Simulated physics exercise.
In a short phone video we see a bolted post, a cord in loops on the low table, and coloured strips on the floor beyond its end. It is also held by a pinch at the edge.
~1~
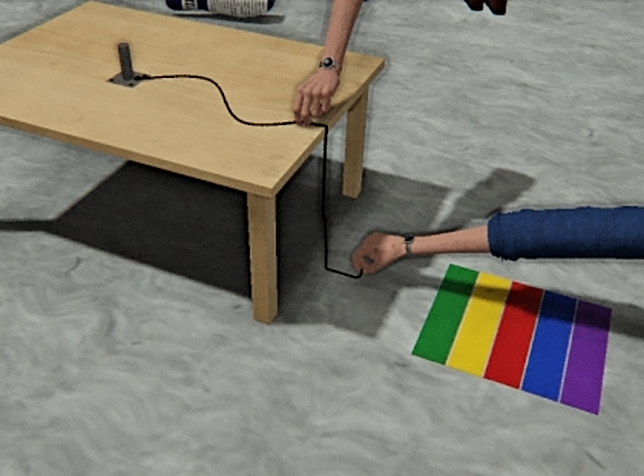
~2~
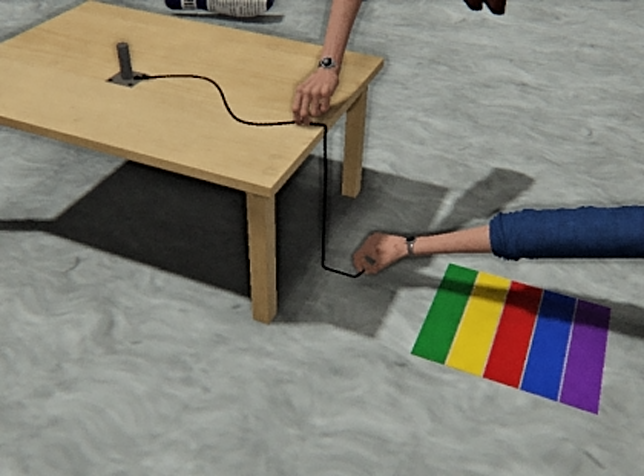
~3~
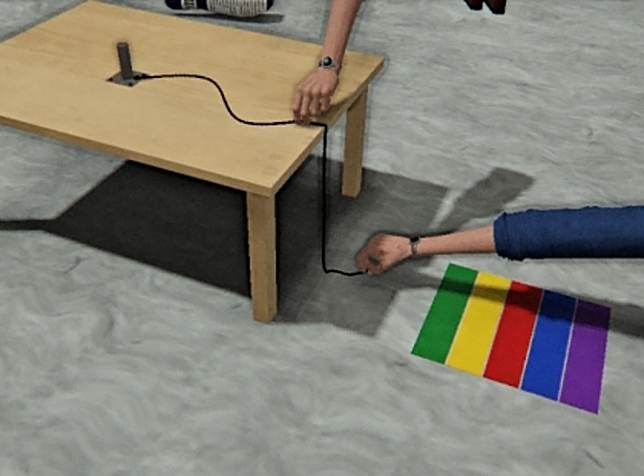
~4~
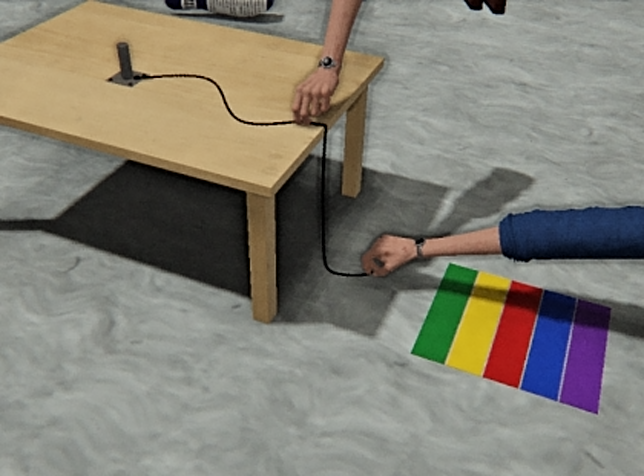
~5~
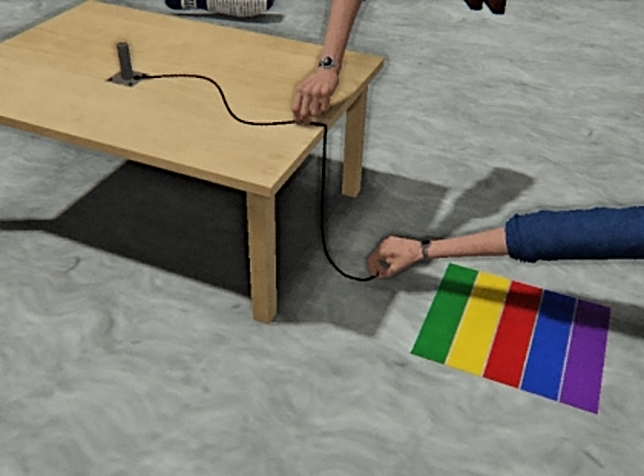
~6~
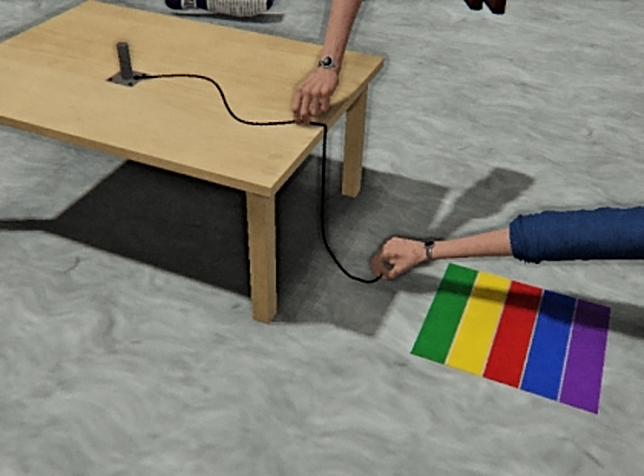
At first, one hand presses a dark cord at the edge of a low wooden table while another grips its hanging end near the floor, left of five coloured strips. The lower hand then moves slightly right, drawing the end along a little, while the upper hand and the strips stay still.
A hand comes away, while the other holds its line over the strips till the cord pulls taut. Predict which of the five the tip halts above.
I expect it over the red strip.
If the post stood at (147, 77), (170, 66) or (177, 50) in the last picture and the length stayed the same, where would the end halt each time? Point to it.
One per try, in order: (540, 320), (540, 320), (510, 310).
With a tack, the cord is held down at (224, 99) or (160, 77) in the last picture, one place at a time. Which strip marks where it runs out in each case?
Strip colours by try: Yellow / red.
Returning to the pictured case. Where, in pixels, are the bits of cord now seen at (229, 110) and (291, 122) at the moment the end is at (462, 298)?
Point one: (261, 113); point two: (326, 137).
A little later, end near (462, 298); over green.
Next, end near (498, 309); over yellow.
When it is tight, end near (519, 315); over red. The end stops over the red strip.
